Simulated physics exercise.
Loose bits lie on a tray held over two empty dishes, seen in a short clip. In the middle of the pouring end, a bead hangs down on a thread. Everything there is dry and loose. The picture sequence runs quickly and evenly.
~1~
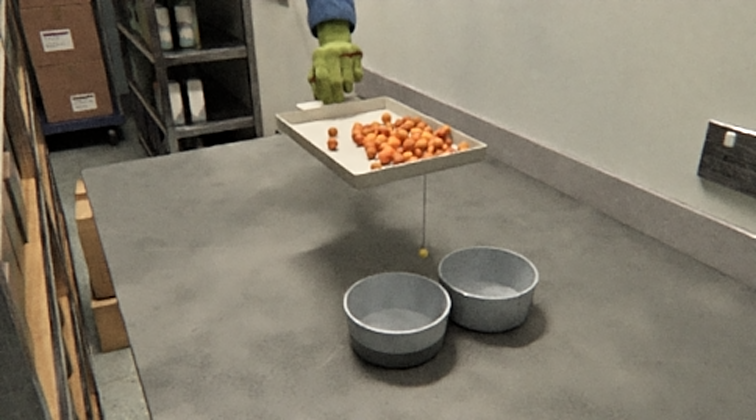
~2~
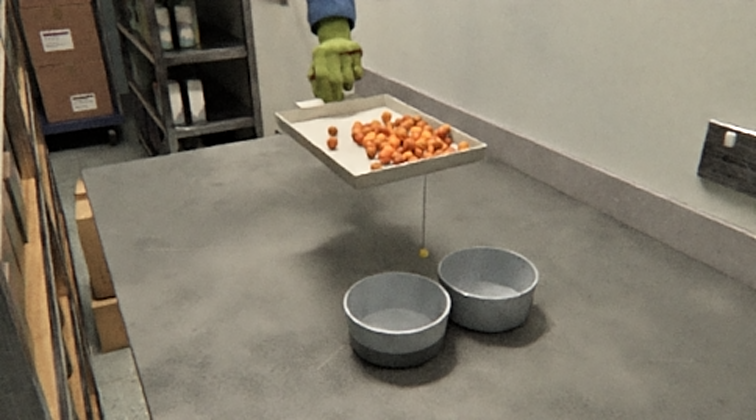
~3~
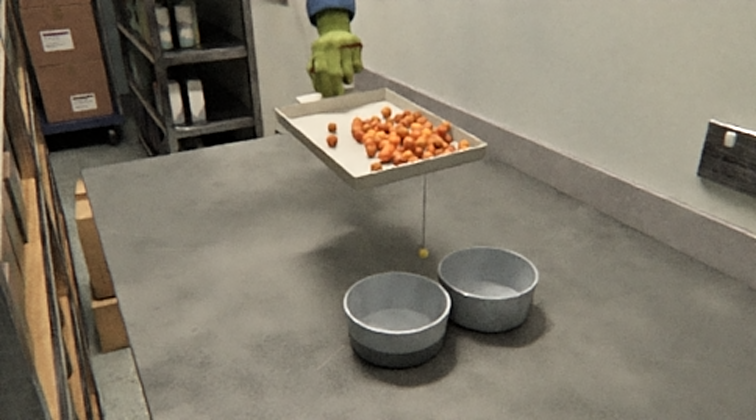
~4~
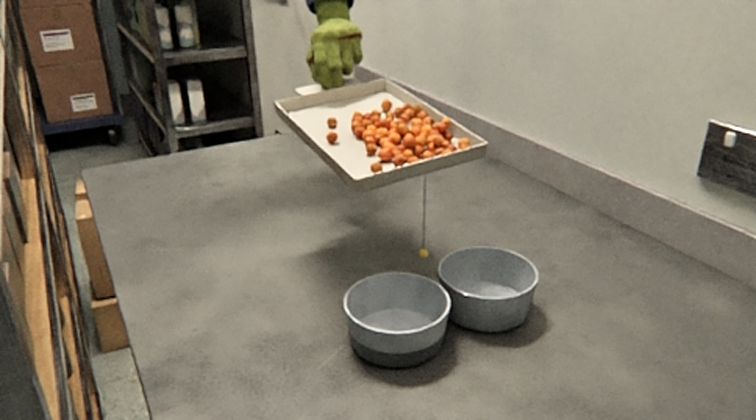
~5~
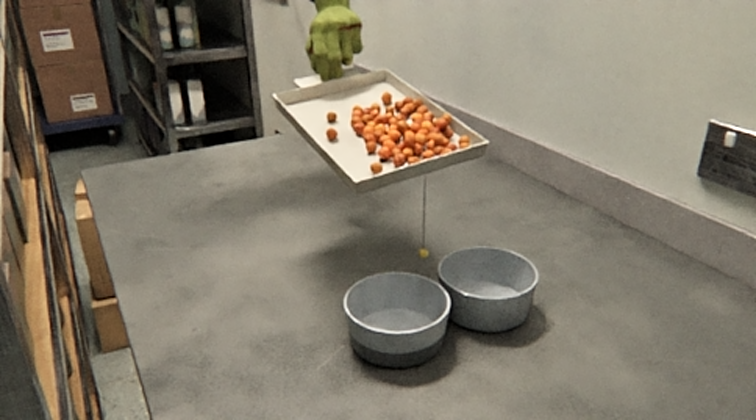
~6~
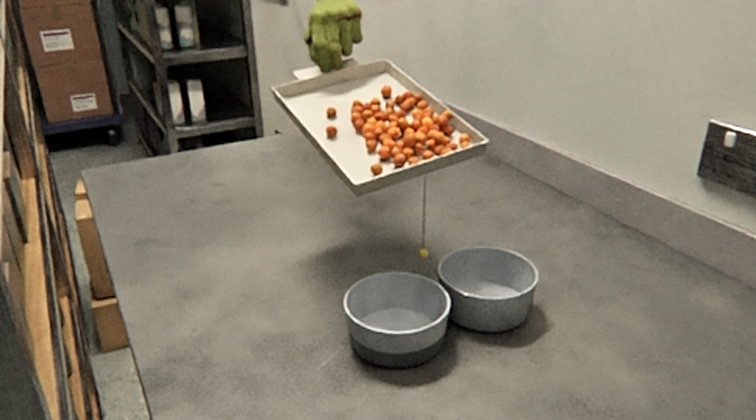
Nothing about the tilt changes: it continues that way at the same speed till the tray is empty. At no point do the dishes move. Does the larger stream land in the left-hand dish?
Yes.
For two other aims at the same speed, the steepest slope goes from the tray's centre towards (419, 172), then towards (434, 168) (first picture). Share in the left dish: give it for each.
Respectively close to 40 and 20 in a hundred.
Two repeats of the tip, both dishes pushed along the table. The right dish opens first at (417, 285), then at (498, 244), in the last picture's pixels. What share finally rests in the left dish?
It would be near 20 per cent first and near 30 per cent second.
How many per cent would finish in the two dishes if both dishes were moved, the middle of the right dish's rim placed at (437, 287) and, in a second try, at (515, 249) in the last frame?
About 60 per cent, then about 30 per cent.
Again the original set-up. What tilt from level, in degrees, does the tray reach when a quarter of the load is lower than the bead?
Reading: Some 105°.
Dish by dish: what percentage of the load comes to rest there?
Left 80 %, right 0 %.
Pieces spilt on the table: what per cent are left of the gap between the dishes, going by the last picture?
I'd put it at close to 100 per cent.
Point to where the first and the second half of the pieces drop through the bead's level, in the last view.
At (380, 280) for the first part, then at (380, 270) for the others.
Soon, tray tipped steeply; nearly all on the tray; a stray few in the left dish.
A while on, tray tipped right over; nearly all on the tray; a small part in the left dish; a stray few in the air.
Towards the end, tray tipped past a quarter turn; most in the left dish; a stray few in the right dish; about a quarter outside both.
Finally, tray tipped past a quarter turn; most in the left dish; a stray few in the right dish; about a quarter outside both.
